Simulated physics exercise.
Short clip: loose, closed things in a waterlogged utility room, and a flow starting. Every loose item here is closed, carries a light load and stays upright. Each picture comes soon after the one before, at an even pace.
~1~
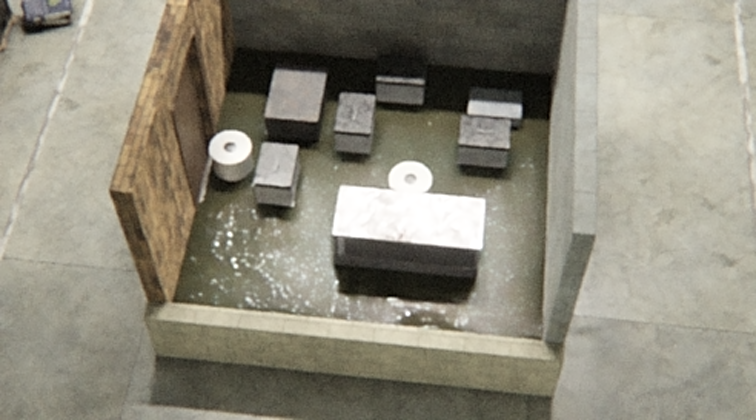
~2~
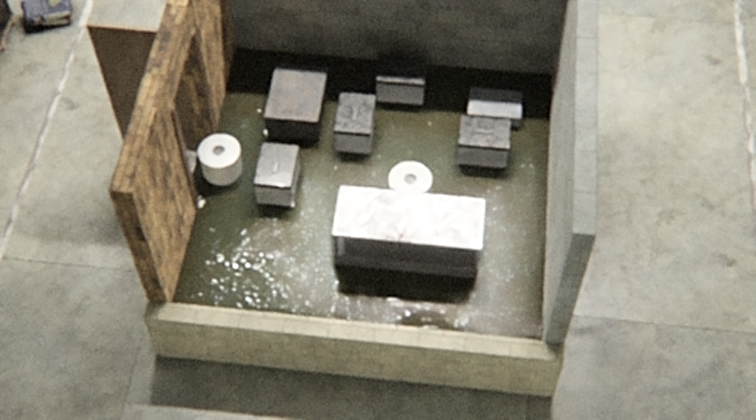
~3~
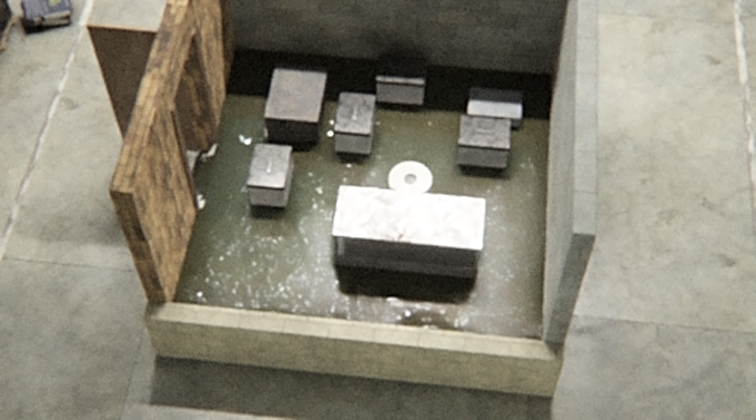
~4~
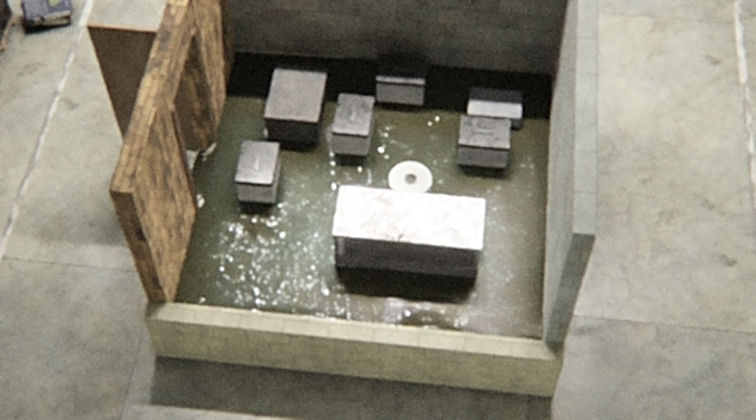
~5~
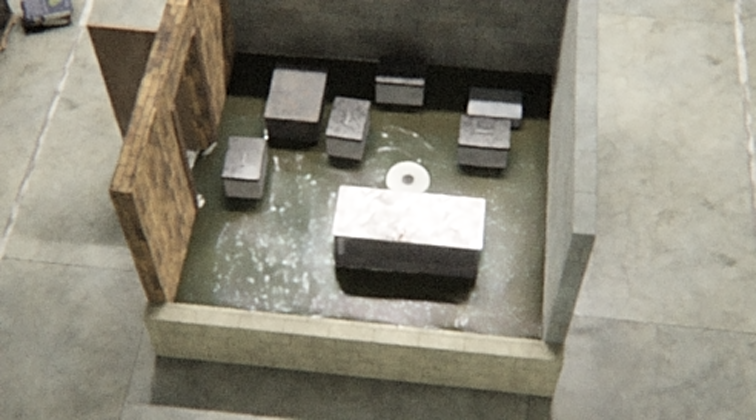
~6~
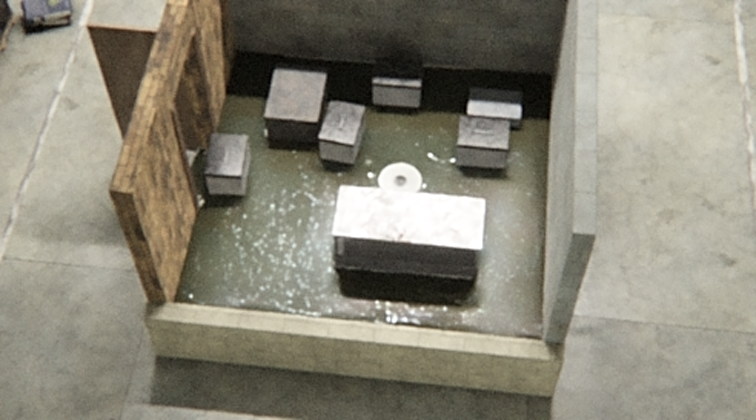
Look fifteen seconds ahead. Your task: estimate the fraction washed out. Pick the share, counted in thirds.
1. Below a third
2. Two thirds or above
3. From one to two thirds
3.
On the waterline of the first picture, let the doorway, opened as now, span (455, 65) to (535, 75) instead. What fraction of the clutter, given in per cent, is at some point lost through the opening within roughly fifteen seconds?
I make it 90 per cent.
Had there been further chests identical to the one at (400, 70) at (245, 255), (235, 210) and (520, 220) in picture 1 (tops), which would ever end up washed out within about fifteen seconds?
Result, in sequence: Ends up outside; ends up outside; never gets out.
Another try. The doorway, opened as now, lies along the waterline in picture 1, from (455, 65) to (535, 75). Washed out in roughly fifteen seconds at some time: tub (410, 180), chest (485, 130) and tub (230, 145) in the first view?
In the order given: Flushed out, flushed out, retained.
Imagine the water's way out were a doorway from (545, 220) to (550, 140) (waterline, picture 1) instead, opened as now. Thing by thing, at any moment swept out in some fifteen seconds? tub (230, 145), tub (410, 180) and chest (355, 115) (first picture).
Item one doesn't escape, item two gets away, item three gets away.
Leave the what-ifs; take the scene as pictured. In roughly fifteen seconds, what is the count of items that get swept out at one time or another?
Count: 4.
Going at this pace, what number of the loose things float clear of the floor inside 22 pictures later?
I get 3.
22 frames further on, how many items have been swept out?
My count is 4.
A moment on, 2 of 7 are out; 5 afloat.
Next, 2 of 7 are out; 5 afloat.
Later, 4 of 7 are out; 3 afloat.
In the end, 4 of 7 are out; 2 afloat.
